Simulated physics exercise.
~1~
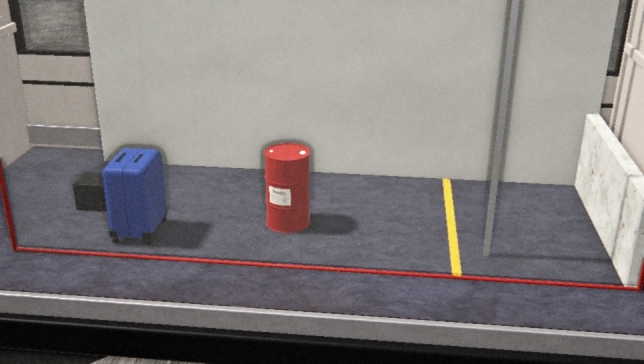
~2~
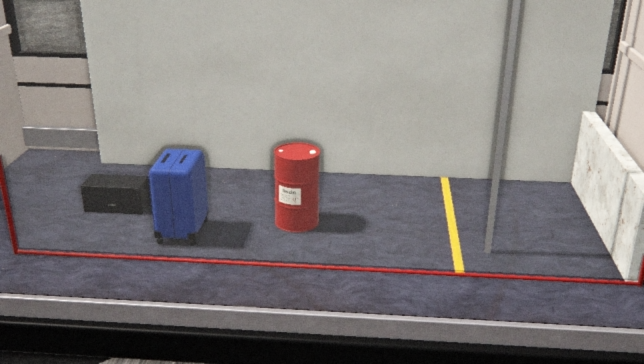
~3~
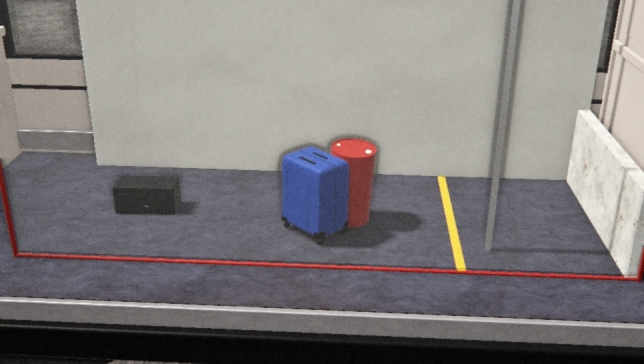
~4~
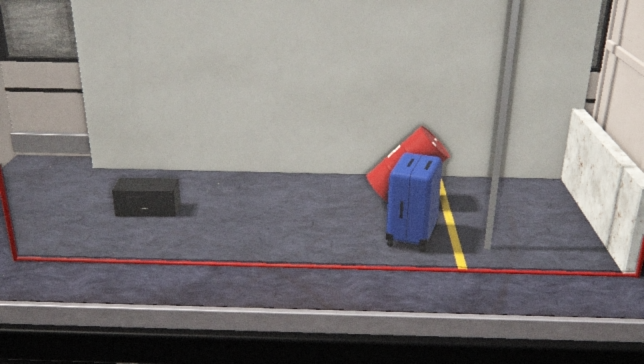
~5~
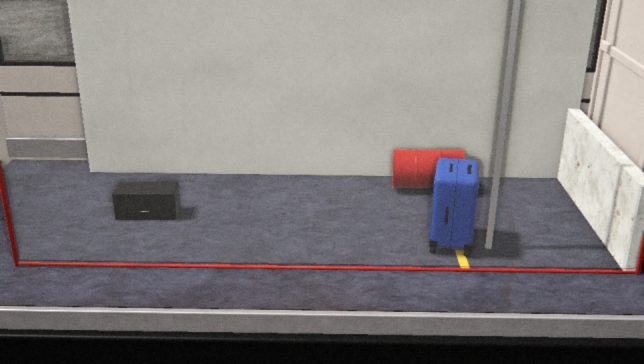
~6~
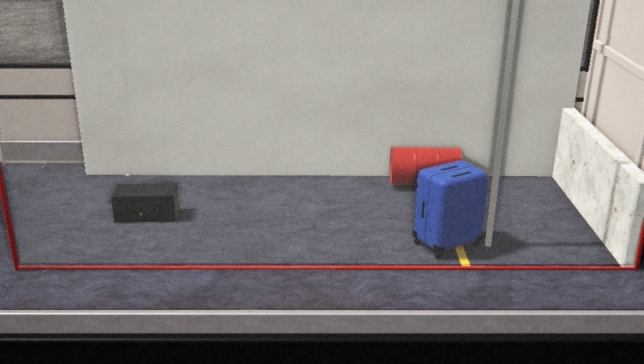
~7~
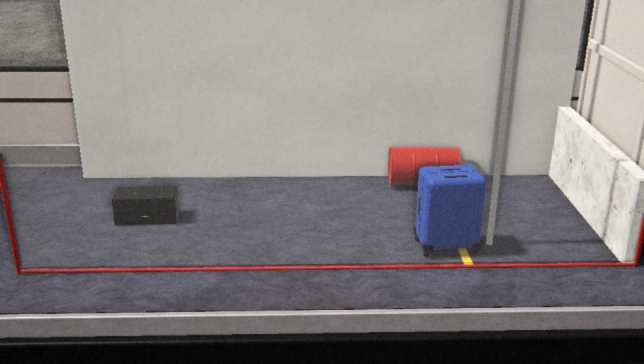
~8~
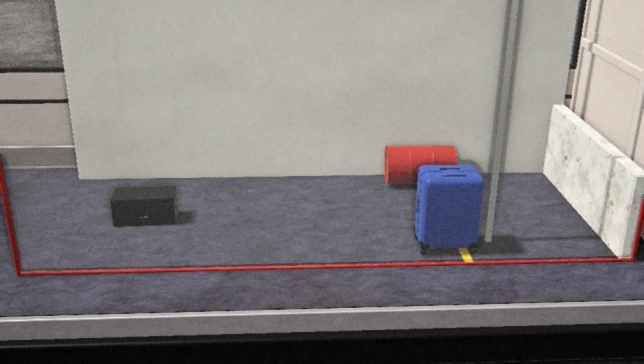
The footage shows a blue wheeled case, a red drum and a black toolbox sliding right across a gray floor; the toolbox stops early, the drum topples onto its side, and the upright case settles in front of it, both short of the yellow line.
